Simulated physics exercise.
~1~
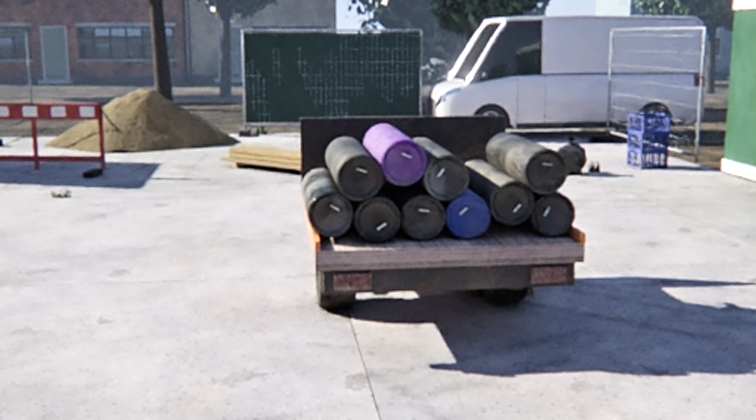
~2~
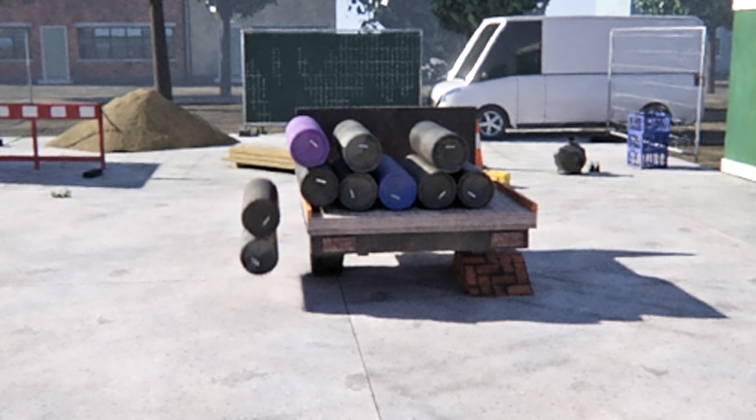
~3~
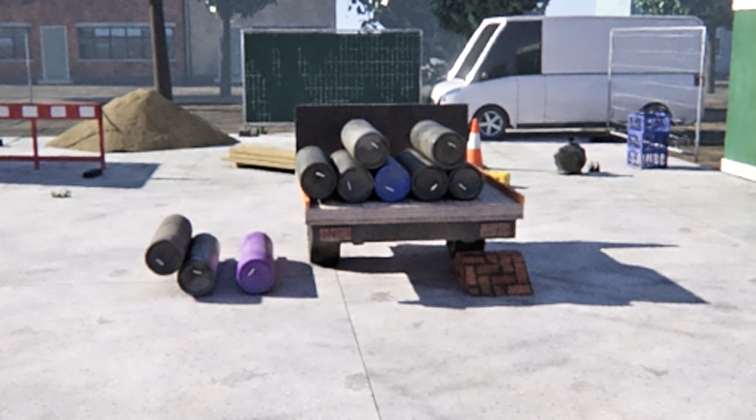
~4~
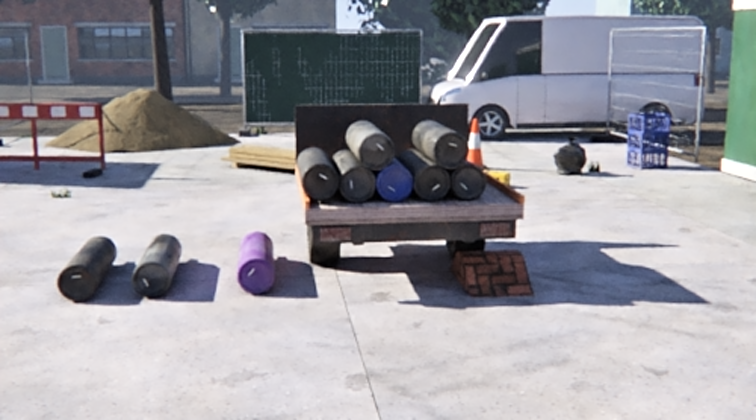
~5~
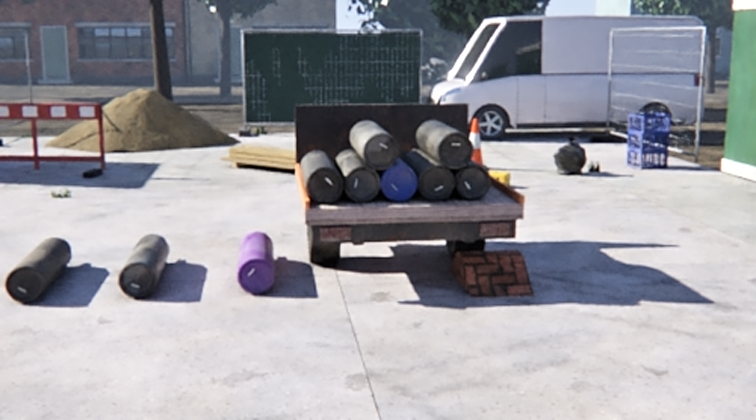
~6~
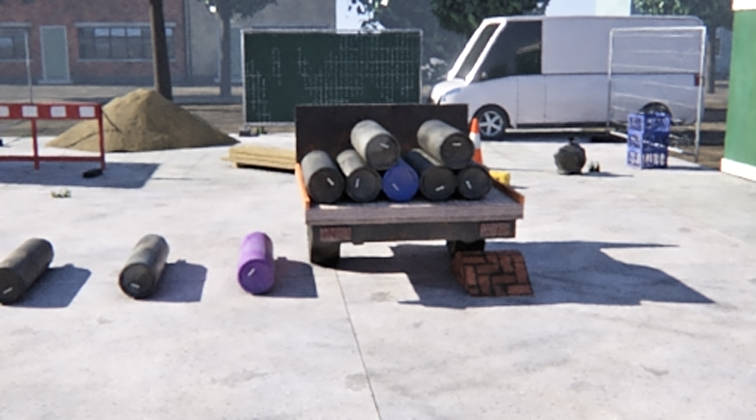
At the start, a low trailer seen from behind carries a stack of dark cylinders, with a purple one on top and a blue one in the bottom row. The trailer tilts to the left as its right wheel goes over a brick-patterned hump, and the load shifts left. Two dark cylinders drop over the left side, and the purple one follows them to the ground. The dark pair separates and rolls further left across the concrete, while the purple one stays put. Finally, the trailer stands level past the hump, with the blue cylinder still aboard among the remaining dark ones.
